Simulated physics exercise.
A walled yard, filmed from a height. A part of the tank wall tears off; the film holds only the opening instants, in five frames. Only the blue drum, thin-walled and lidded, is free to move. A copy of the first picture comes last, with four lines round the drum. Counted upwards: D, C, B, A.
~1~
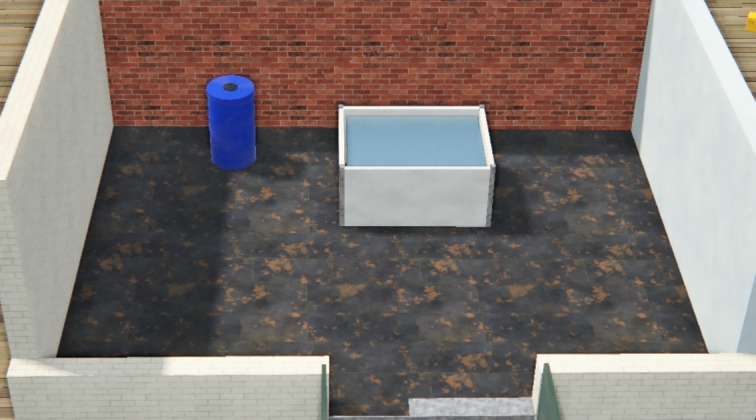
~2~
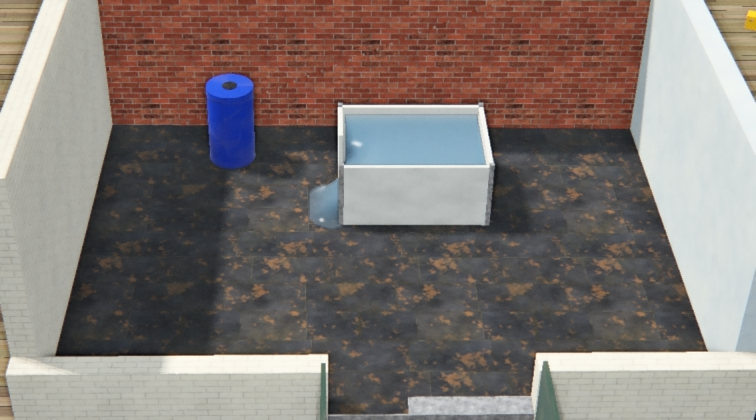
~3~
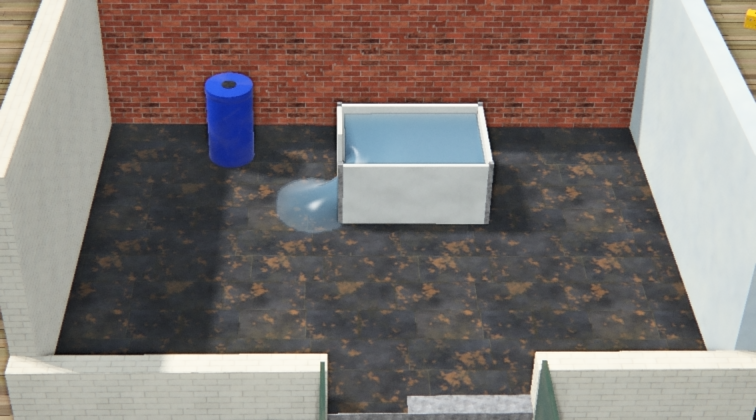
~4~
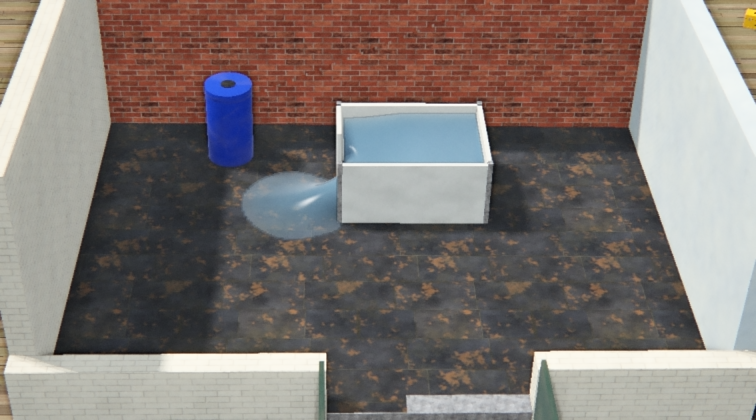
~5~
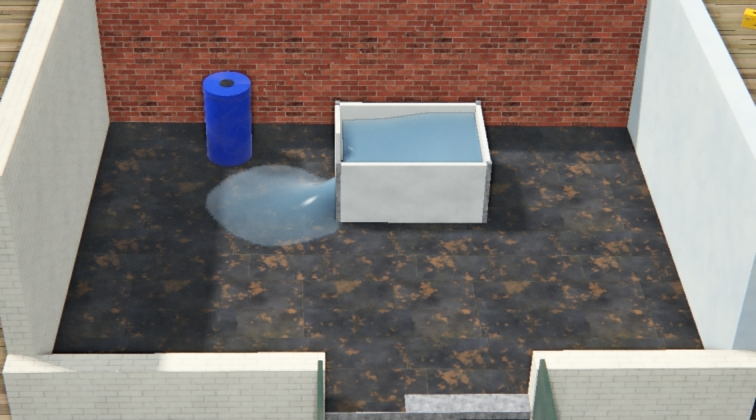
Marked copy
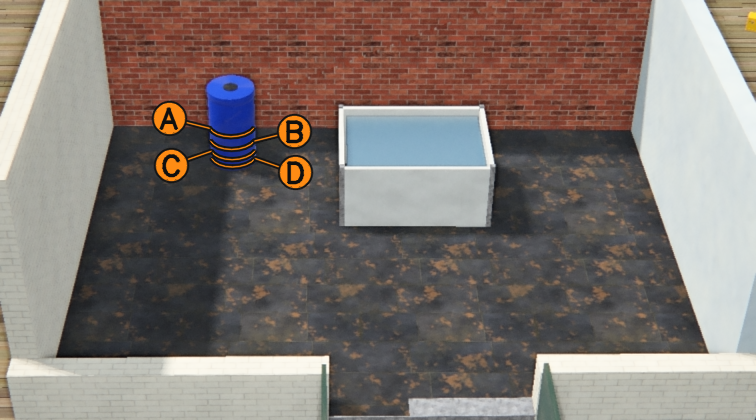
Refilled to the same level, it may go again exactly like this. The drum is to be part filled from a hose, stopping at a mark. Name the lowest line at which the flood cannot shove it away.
Mark C.
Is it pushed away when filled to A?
No, that is safe.
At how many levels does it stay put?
Three.
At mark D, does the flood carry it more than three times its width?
No, it does not.
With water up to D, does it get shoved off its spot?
Yes, it does.
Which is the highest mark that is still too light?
The answer is D.
On the marked copy, A at (230, 136); B at (231, 149); C at (232, 159); D at (232, 167); from the bottom up D, C, B, A.
With A, it does not move.
With B, it does not move.
With C, it does not move.
With D, it is pushed about twice its own width away.
